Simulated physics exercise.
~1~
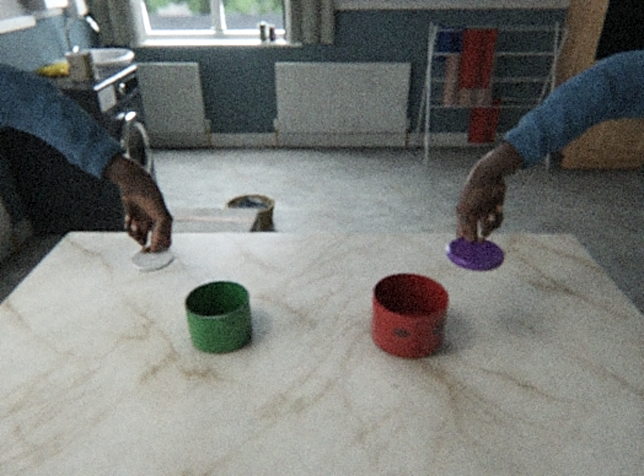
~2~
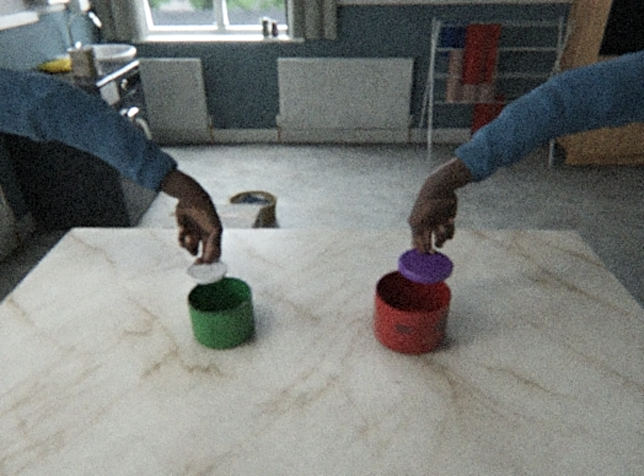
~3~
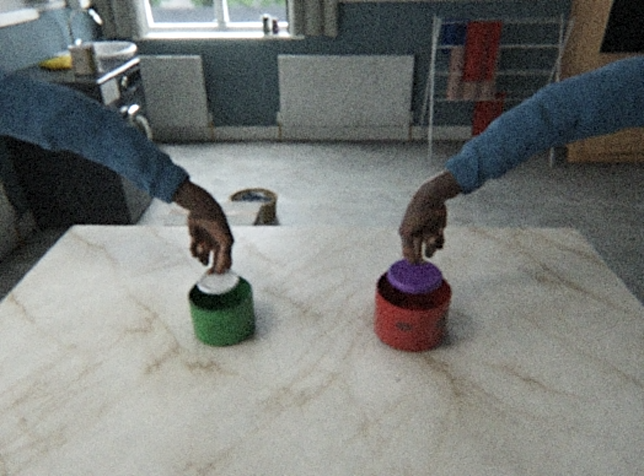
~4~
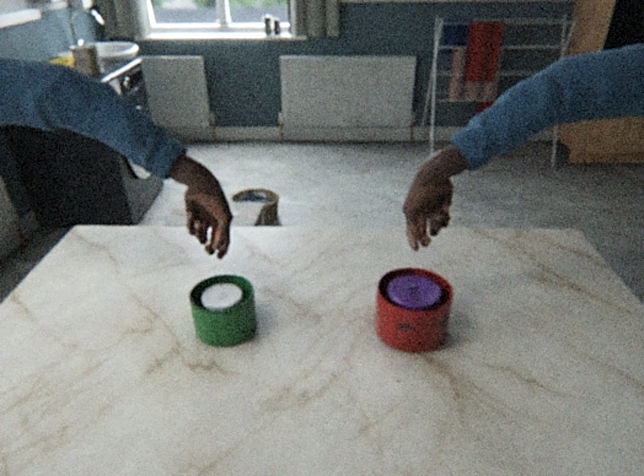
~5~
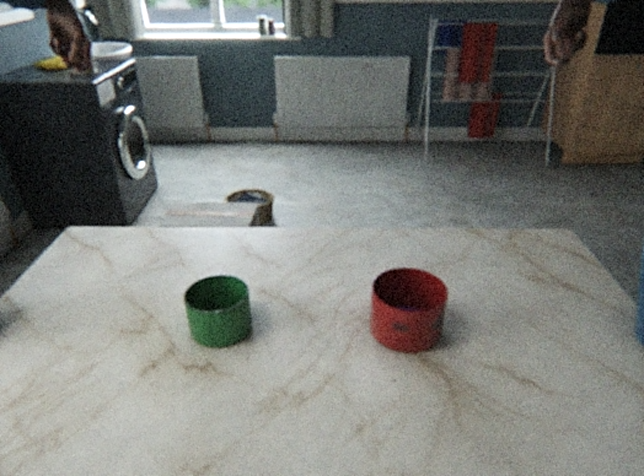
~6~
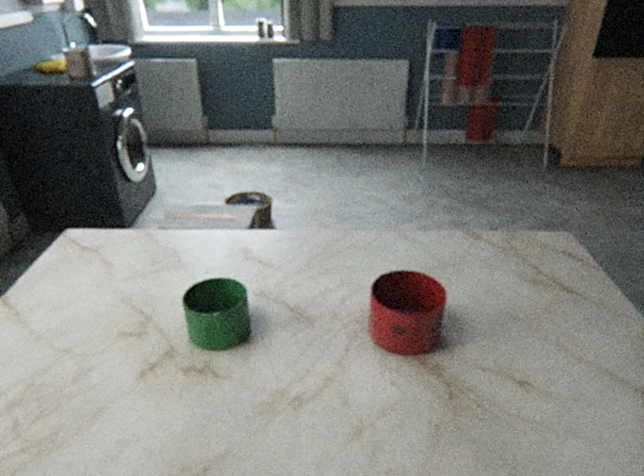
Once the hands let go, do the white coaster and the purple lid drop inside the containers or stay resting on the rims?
Both drop inside, the white coaster into the green container and the purple lid into the red one.
